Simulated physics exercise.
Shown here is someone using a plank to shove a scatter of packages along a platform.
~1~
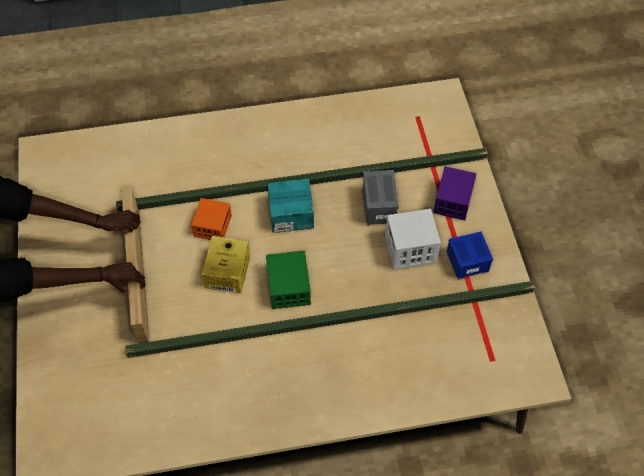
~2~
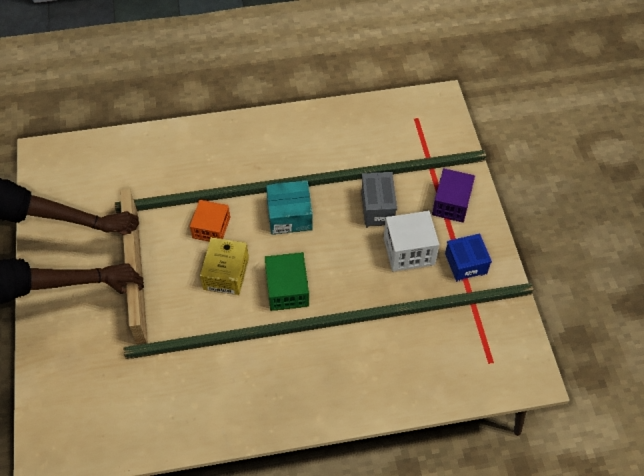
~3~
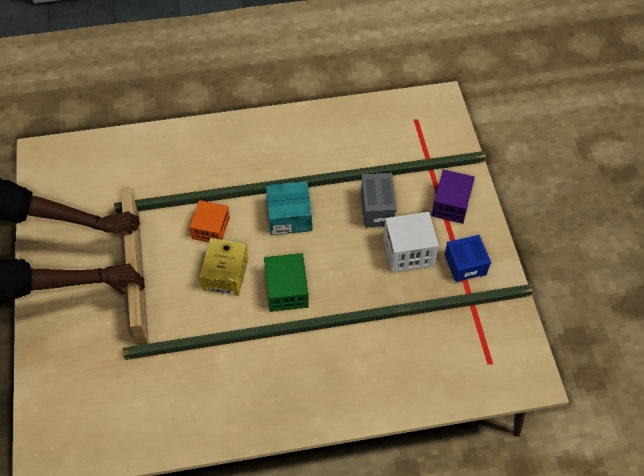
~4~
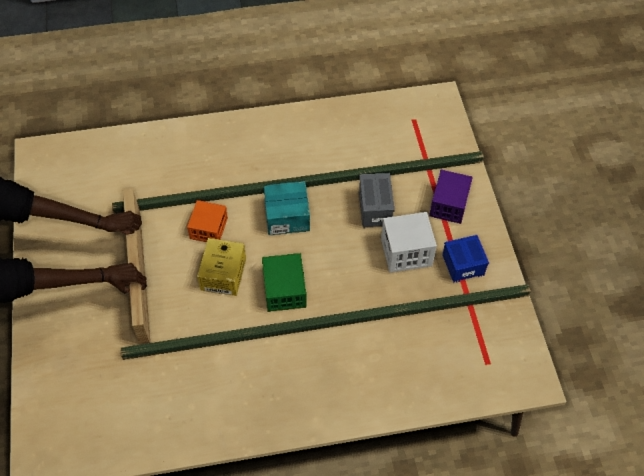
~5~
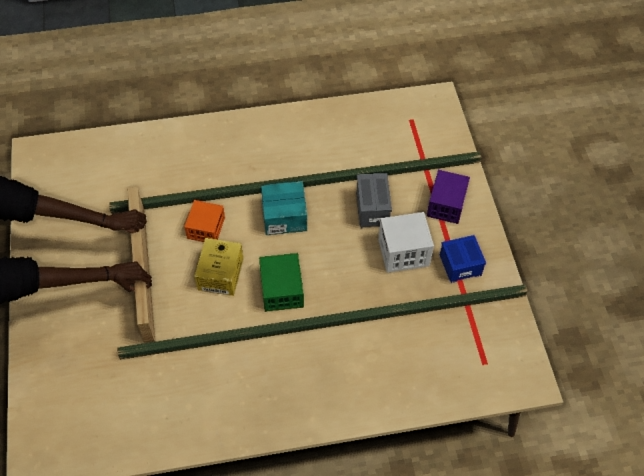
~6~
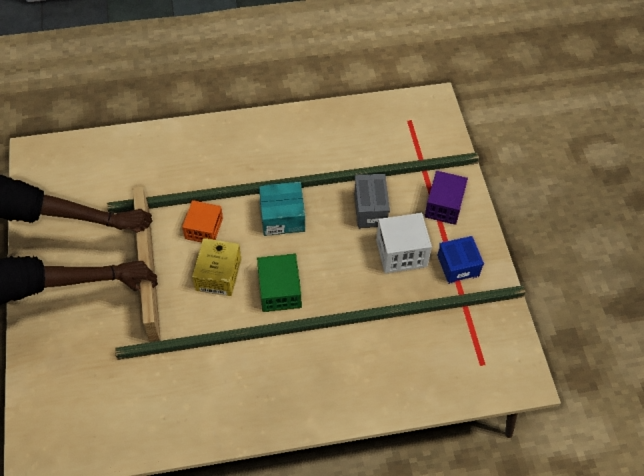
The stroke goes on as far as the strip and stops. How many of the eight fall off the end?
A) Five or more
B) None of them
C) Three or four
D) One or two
Three or four (C).
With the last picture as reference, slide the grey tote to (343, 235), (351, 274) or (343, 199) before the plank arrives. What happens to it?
Taking the places in order, it keeps its place, then falls away, then falls away.
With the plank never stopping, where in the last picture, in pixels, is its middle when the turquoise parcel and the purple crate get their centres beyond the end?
I'd put it close to (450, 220), and close to (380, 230) for the other one.
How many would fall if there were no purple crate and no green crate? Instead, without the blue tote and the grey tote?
Result: 3, then 2.
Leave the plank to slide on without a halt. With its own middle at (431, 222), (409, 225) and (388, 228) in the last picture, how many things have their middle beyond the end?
Respectively 3, 1 and 1.
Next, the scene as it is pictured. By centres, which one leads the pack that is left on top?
It's the turquoise parcel.
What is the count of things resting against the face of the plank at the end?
The figure is 3.
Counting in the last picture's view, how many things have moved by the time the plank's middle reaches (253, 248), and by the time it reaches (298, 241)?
At the first spot 4, then 5.
Early on, none off yet; purple crate at rest near (446, 198); blue tote at rest near (460, 260); white crate at rest near (403, 243).
A while later, none off yet; purple crate travelled a little near (459, 194); blue tote at rest near (460, 260); white crate travelled a little near (410, 243).
Finally, the number that fall off is three or four; lost, grey tote, white crate, blue tote and purple crate.
